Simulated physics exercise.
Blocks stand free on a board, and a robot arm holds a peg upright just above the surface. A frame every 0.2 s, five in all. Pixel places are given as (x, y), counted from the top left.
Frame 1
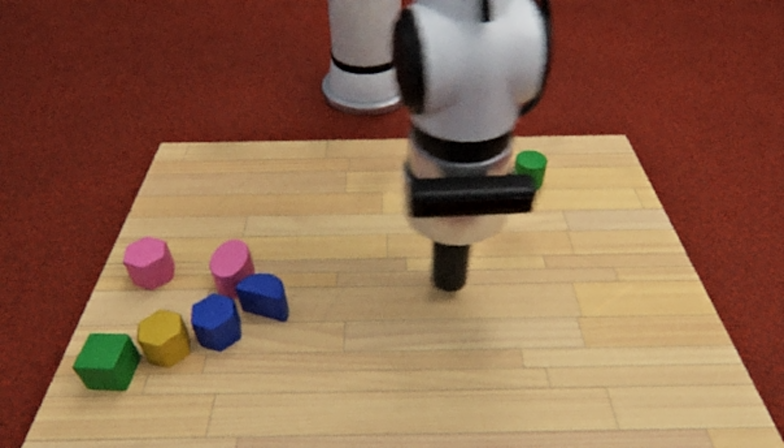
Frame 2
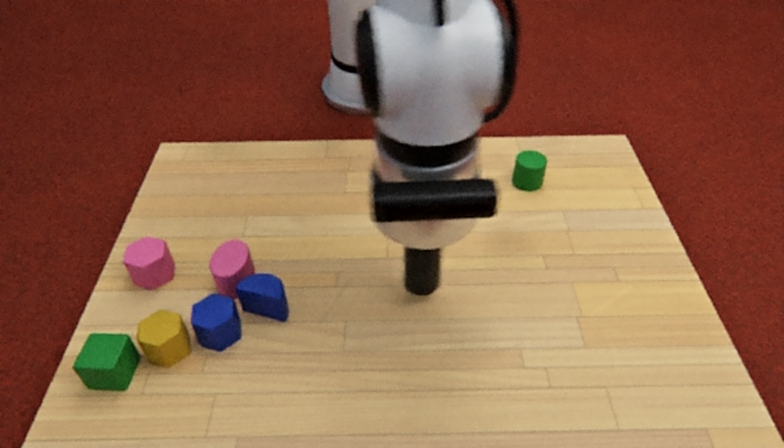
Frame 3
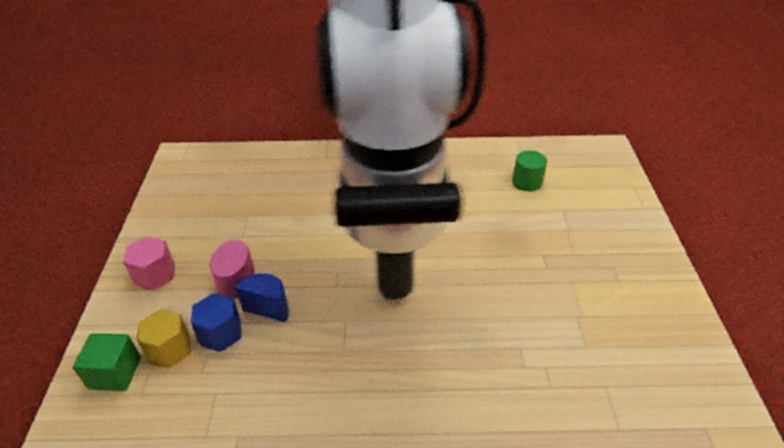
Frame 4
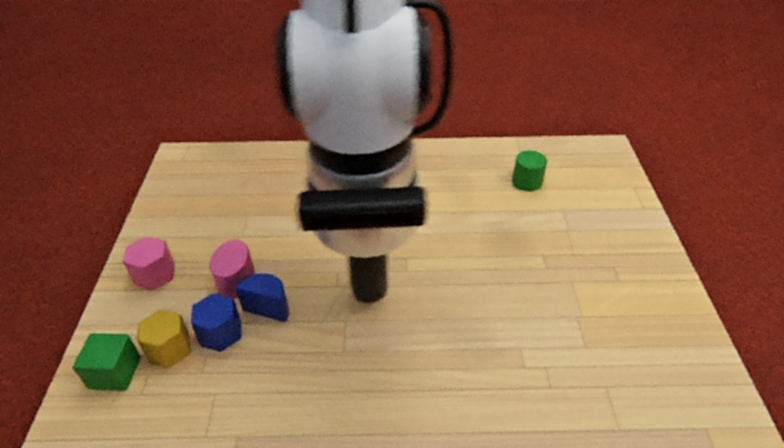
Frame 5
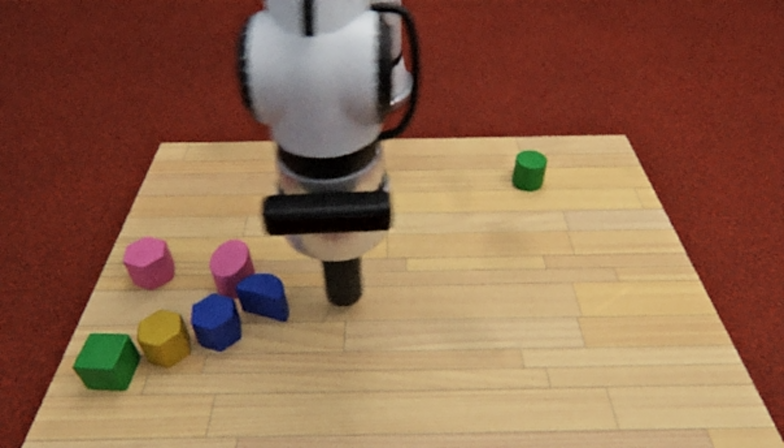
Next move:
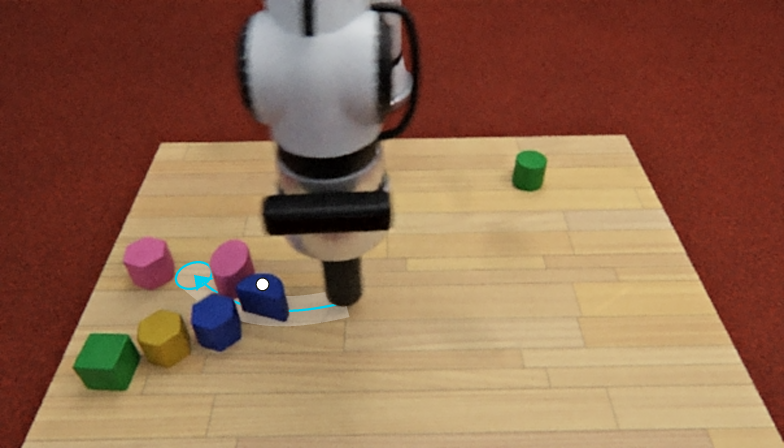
A light wooden board lies on a red floor, seen from above and in front by a still camera. Green, yellow and blue blocks and two pink ones cluster at the left, a small green cylinder sits near the back right, and a white and black robot arm holds a dark upright peg. The arm carries the peg steadily leftward across the board toward the cluster, while the blocks stay still.
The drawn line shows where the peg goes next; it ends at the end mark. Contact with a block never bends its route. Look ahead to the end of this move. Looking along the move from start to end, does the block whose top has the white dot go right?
No, that is not what happens.
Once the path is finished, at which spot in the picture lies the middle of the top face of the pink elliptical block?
For the centre of its top, I'd go with (209, 228).
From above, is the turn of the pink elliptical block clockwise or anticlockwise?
Spins clockwise.
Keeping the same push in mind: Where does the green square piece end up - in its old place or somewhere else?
When the path is over, the green square piece is still on its spot.
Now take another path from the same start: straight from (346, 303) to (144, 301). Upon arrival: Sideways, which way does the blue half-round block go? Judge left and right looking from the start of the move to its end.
Gets pushed left.
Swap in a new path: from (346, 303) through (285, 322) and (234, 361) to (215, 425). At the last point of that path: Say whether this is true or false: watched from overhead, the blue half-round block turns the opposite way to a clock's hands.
That is false.
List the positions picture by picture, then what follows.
The first picture shows peg's lower end (449, 278); green square piece (100, 350); pink six-sided block (144, 251); blue six-sided block (212, 310); pink elliptical block (229, 257); blue half-round block (263, 284).
The second picture shows peg (422, 282); blocks still.
The third picture shows peg (395, 285); blocks still.
The fourth picture shows peg (370, 289); blocks still.
The fifth picture shows peg (344, 292); green square piece (100, 350); pink six-sided block (144, 251); blue six-sided block (212, 310); pink elliptical block (229, 257); blue half-round block (263, 284).
Drawn move, from (346, 303) over (287, 311) and (232, 301) to (194, 275); the dot is on the blue half-round block.
What follows on the original path. One third of the way, peg (282, 301); blue half-round block (240, 284), turned 15° clockwise.
Two thirds of the way, peg (227, 290); blue six-sided block (202, 315); pink elliptical block (220, 249), turned 40° clockwise; blue half-round block (183, 283).
At the end, peg (190, 265); green square piece still; pink six-sided block still; blue six-sided block (202, 315); pink elliptical block (209, 228), turned 120° clockwise; blue half-round block (164, 282), turned 20° anticlockwise.
